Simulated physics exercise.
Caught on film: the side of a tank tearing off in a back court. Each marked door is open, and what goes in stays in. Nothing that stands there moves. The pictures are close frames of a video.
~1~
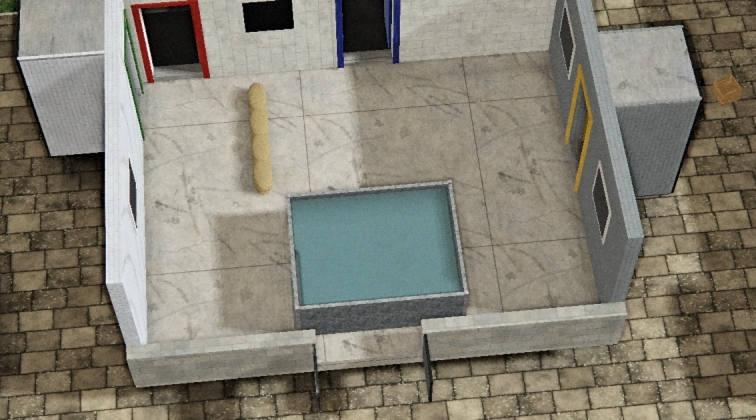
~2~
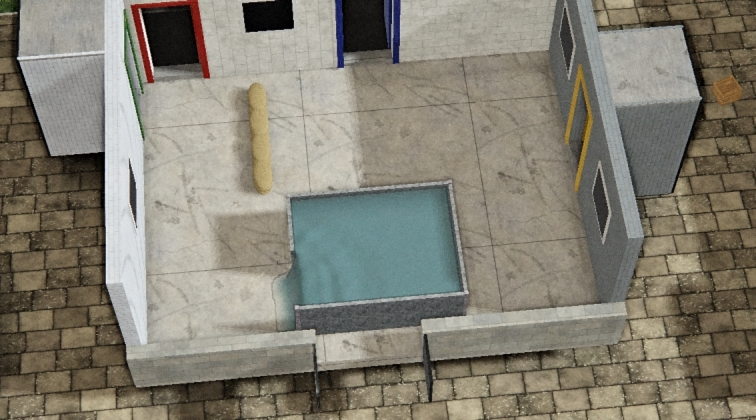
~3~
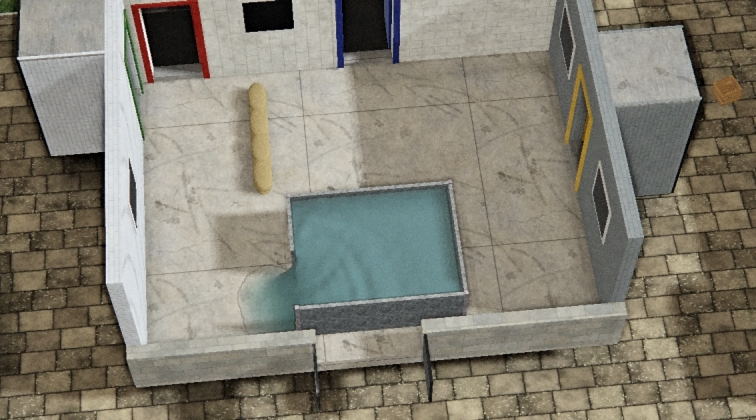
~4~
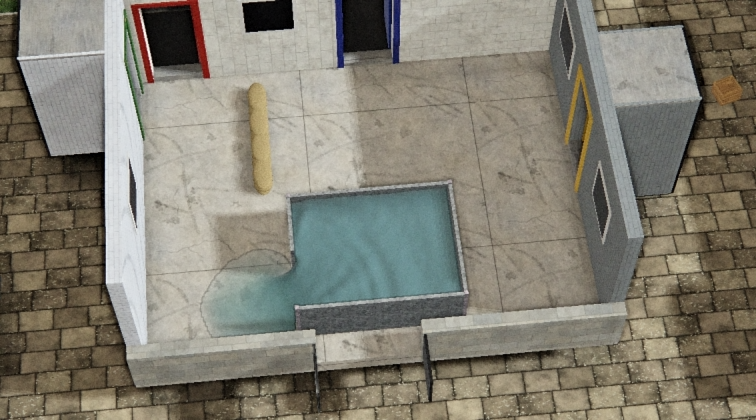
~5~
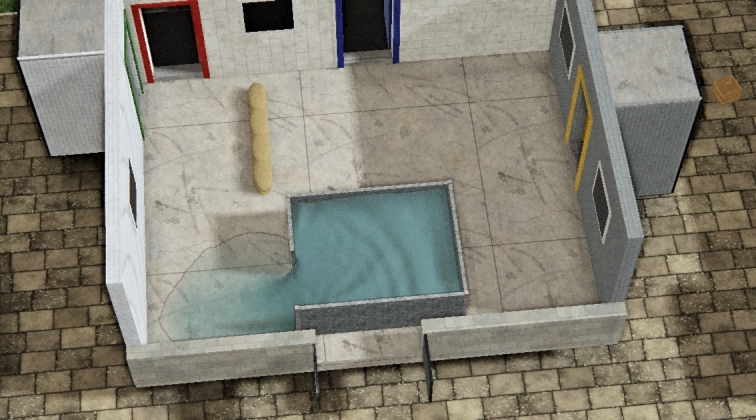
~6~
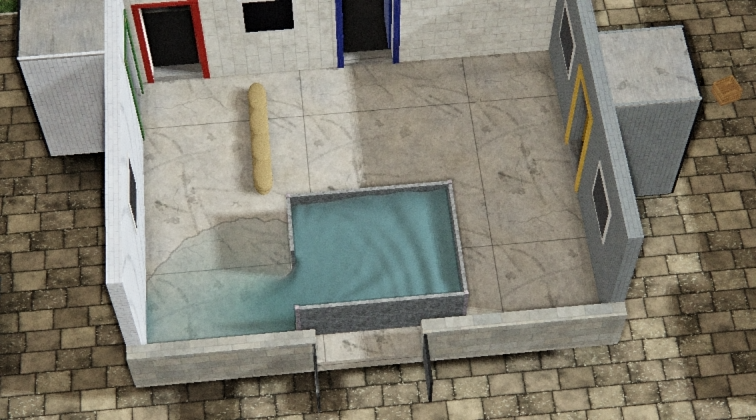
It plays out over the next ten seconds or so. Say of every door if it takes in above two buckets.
One by one: The green door takes more than that; the blue door stays under that; the yellow door stays under that; the red door takes more than that.
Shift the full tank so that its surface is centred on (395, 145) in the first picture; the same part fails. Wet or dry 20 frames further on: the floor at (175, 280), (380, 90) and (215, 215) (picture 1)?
In that order: Wet, awash, wet.
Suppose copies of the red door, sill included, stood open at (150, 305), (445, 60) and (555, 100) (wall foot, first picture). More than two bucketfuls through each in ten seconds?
In turn: Passes that mark, lets less in, keeps below it.
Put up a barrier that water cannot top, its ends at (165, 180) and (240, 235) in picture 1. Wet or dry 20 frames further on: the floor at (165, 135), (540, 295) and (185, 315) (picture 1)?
As listed: Under water, dry, flooded.
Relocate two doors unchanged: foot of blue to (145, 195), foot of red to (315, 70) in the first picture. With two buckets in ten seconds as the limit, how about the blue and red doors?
In short: Blue door goes over, red door is under.
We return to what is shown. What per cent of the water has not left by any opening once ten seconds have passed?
Some 80 per cent.
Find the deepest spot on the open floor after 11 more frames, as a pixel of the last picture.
Close to (159, 343).
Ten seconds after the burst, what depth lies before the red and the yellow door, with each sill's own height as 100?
About 170 and 50 per cent.
A moment on, water covers 20 % of the floor; the green door not reached, the blue door not reached, the yellow door not reached, the red door not reached.
Next, water covers 25 % of the floor; the green door wet at the sill, nothing in, the blue door not reached, the yellow door not reached, the red door not reached.
Then, water covers 40 % of the floor; the green door wet at the sill, nothing in, the blue door not reached, the yellow door not reached, the red door far over two buckets in.
Later, water covers 80 % of the floor; the green door over two buckets in, the blue door wet at the sill, nothing in, the yellow door not reached, the red door far over two buckets in.
In the end, water covers 95 % of the floor; the green door far over two buckets in, the blue door wet at the sill, nothing in, the yellow door wet at the sill, nothing in, the red door far over two buckets in.
